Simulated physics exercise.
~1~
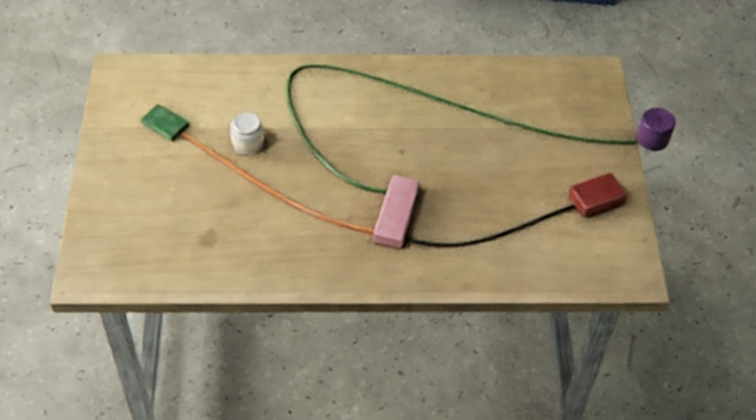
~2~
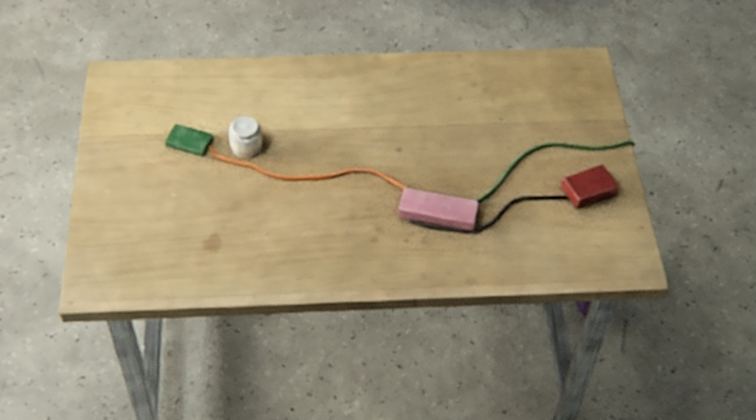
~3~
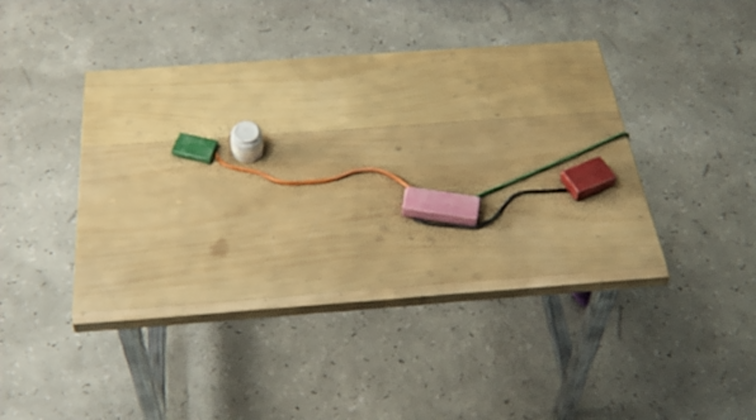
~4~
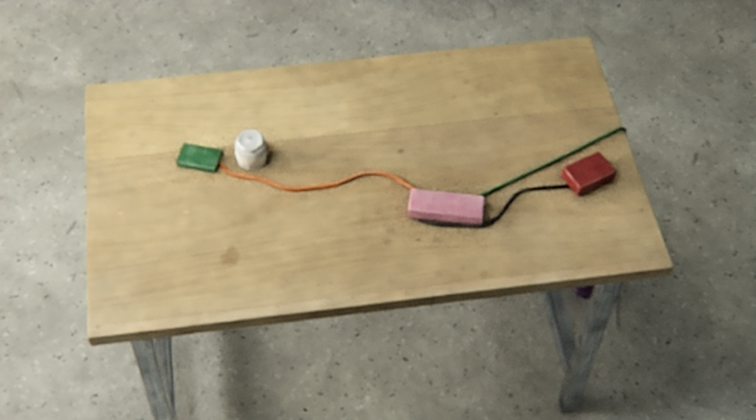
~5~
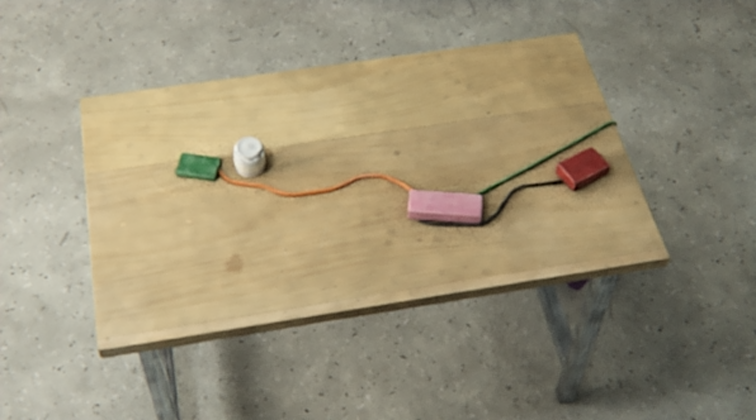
A purple speaker at the right edge of a wooden table drops over the side, trailing a long green cable looped back to a pink power strip. As it falls, the loop is pulled out toward the edge, and the strip swings round and slides a little to the right. The orange cable draws the small green reader slightly to the right, toward the white jar. The green cable then straightens while the view drifts slowly sideways. At the end the speaker hangs below the tabletop, and the strip, reader, jar and red charger remain on top.
